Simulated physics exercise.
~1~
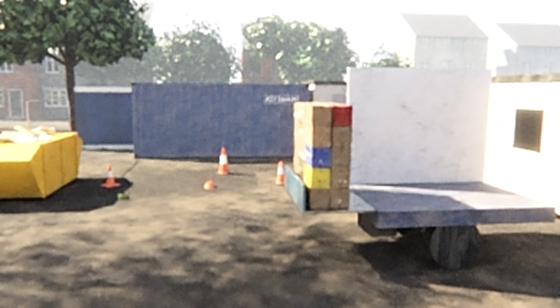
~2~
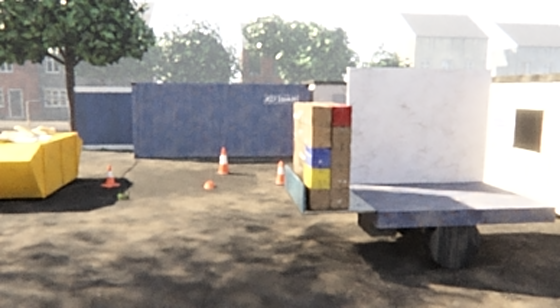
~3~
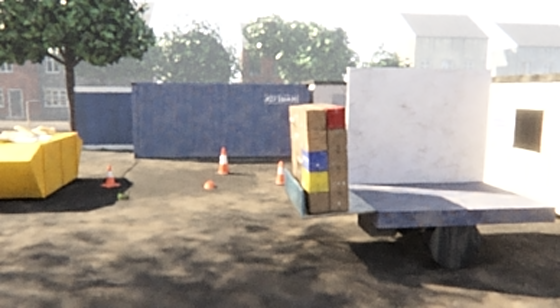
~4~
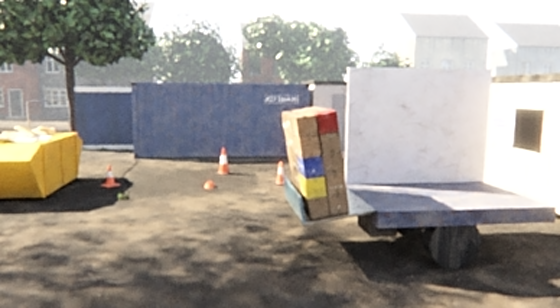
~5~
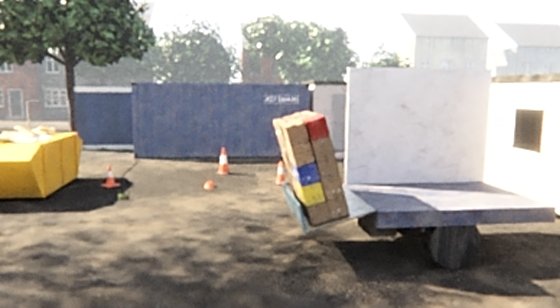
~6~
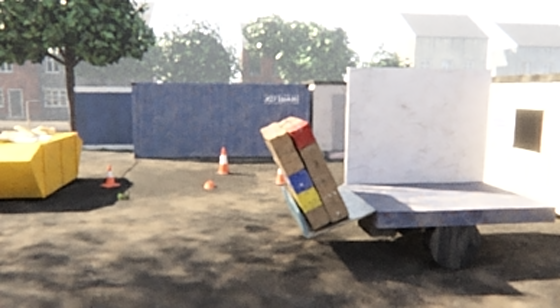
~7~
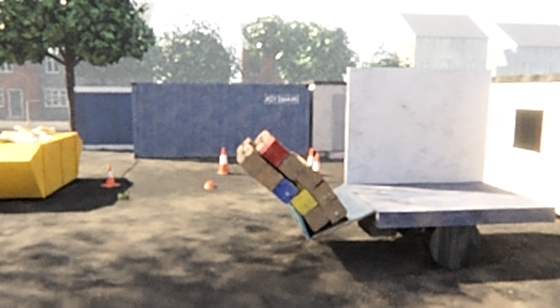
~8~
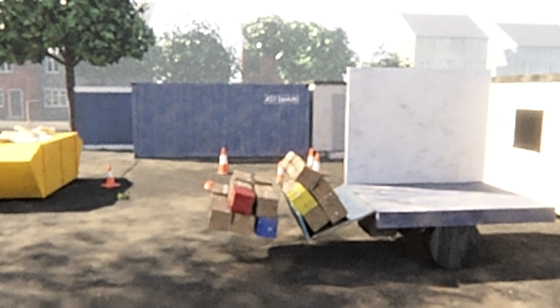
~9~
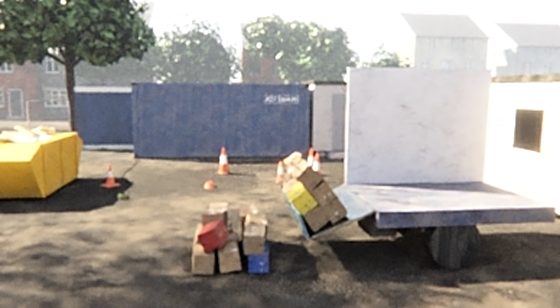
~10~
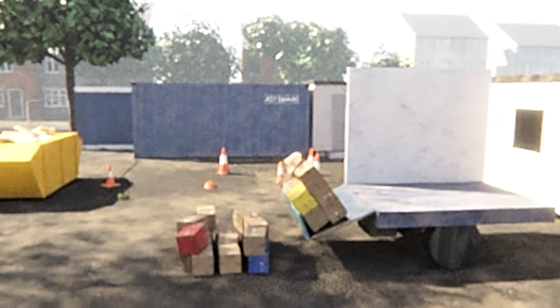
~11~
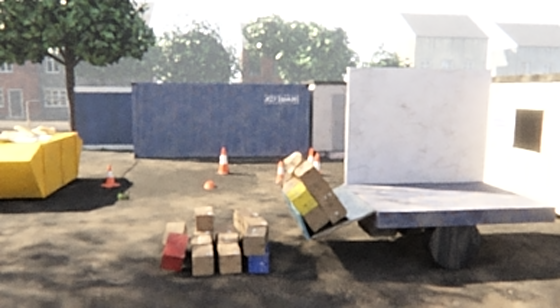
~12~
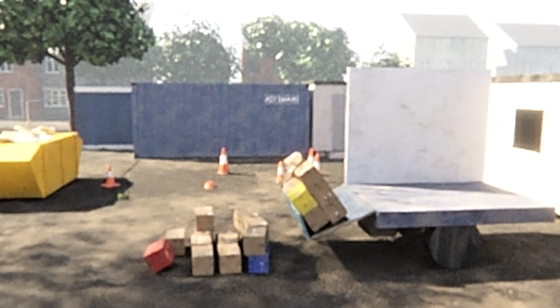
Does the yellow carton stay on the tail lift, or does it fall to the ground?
The yellow carton stays on the tilted tail lift, leaning with the other cartons still aboard.
